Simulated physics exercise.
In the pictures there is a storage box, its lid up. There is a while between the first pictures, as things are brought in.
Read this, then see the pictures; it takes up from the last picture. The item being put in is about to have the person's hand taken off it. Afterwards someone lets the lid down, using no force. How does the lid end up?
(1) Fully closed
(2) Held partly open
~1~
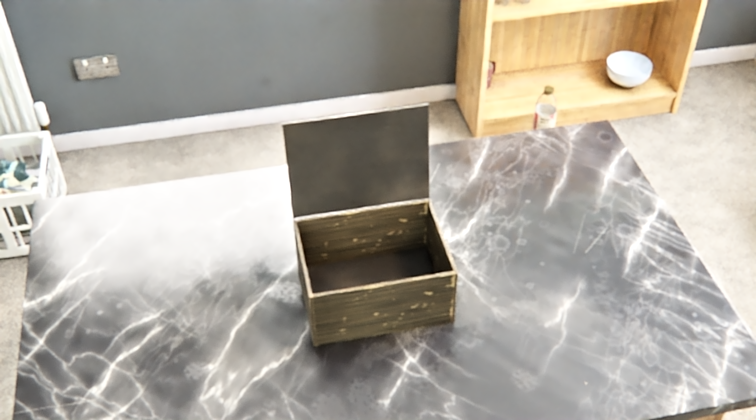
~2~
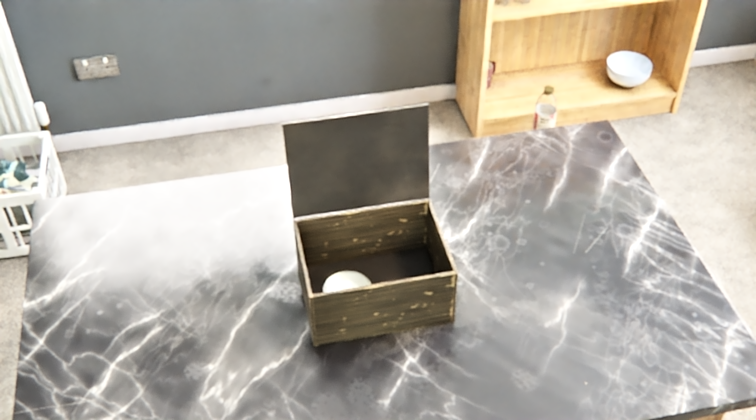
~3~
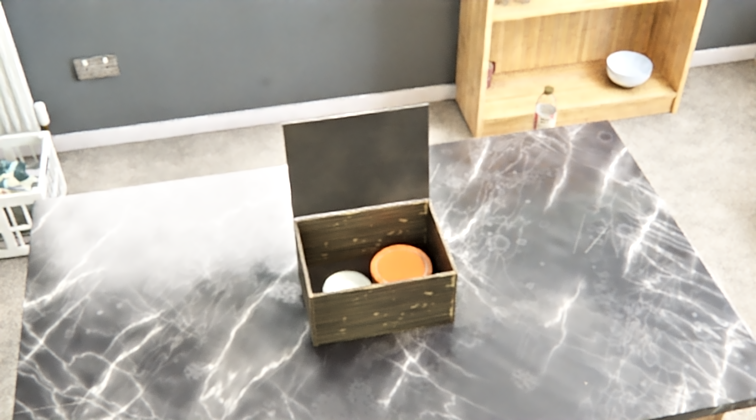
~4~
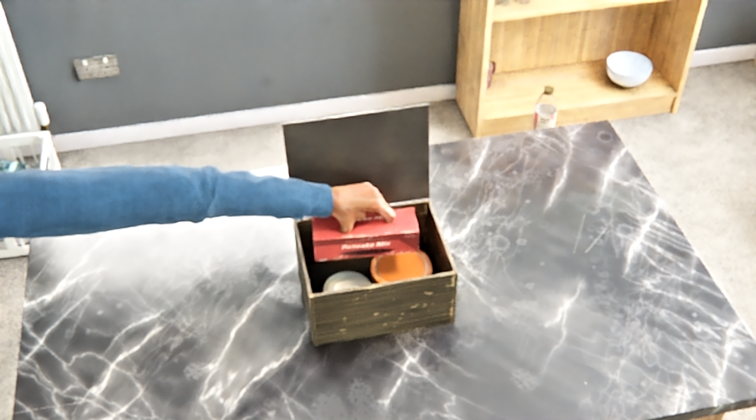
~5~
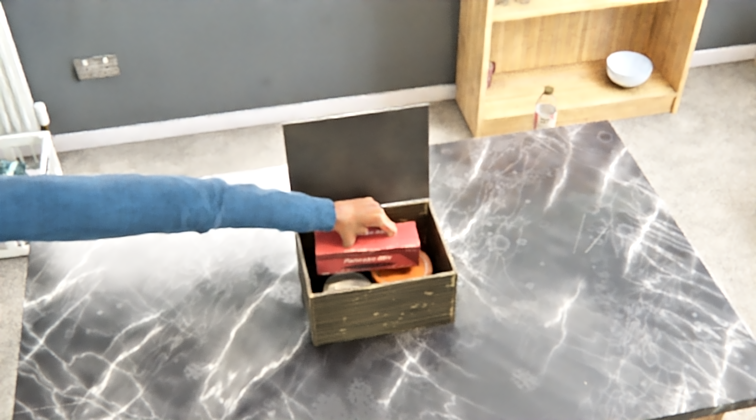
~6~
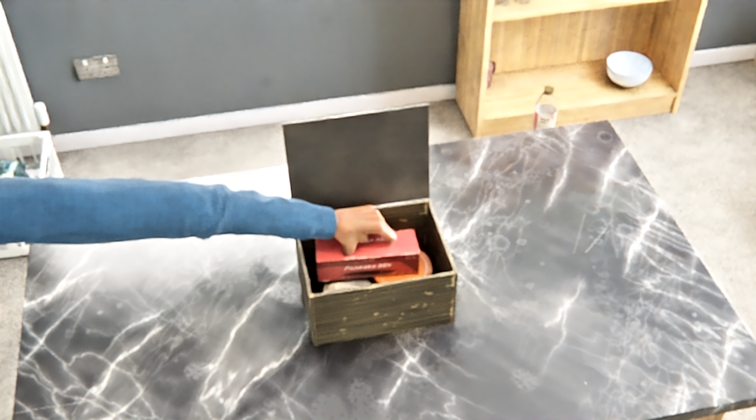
The answer is 1.
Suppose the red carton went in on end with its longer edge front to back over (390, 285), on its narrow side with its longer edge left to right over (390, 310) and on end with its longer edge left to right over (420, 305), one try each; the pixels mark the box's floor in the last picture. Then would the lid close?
First - not shut; second - shut down; third - not shut.
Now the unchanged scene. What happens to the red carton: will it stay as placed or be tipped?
Simply put, the red carton remains unturned.
Then, 1.40 s after the last picture, lid 72° above the rim.
Then, 2.00 s after the last picture, lid 30° above the rim.
At rest, lid shut; all 3 in place. Seen from the same camera at the end, red carton near (366, 256).
